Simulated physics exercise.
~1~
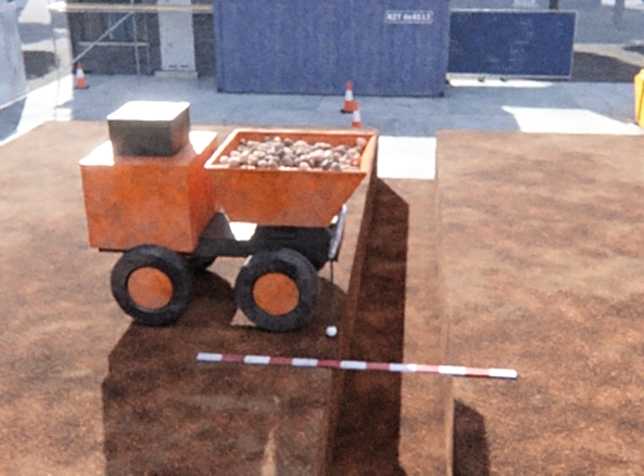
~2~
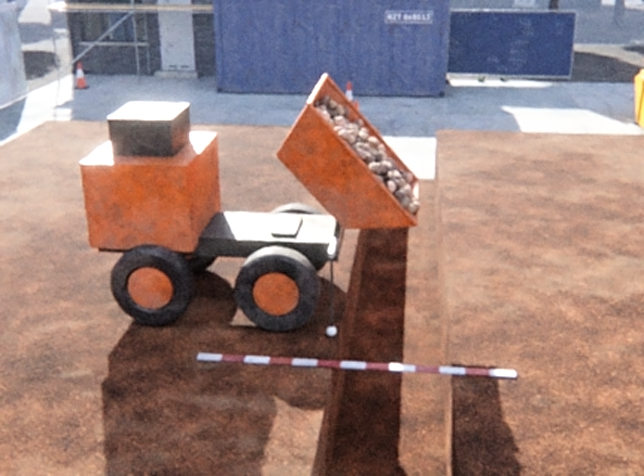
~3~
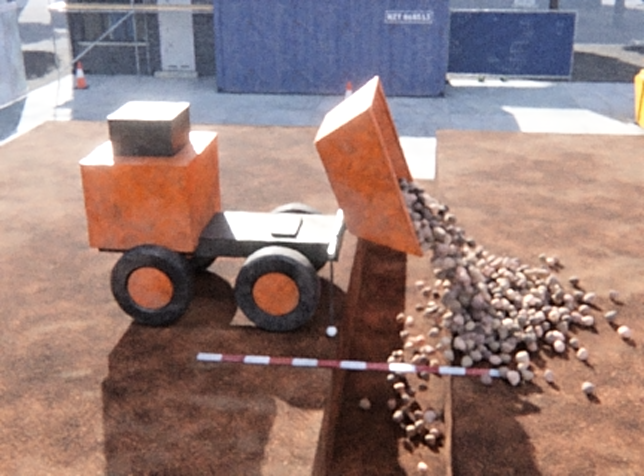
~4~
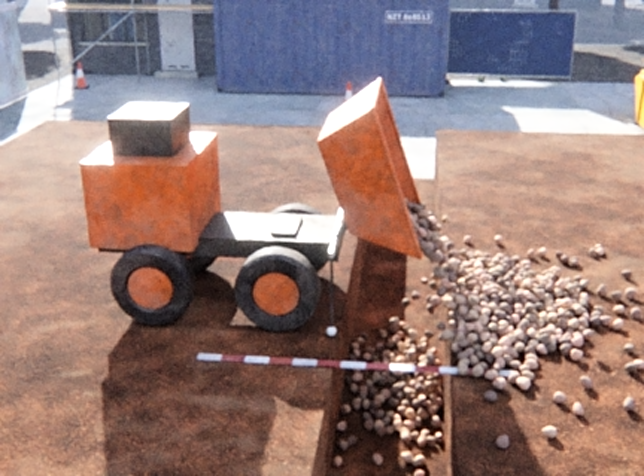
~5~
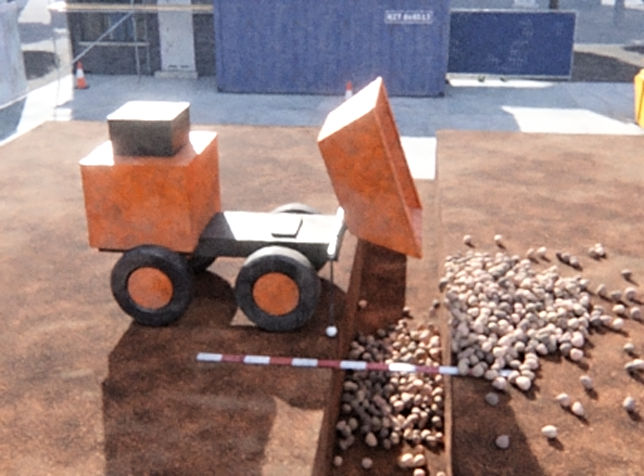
We see an orange dumper on brown ground tip its skip of round stones forward over a trench, spilling them to the right until it is empty, with a smaller part lying in the trench and most spread on the ground beyond.
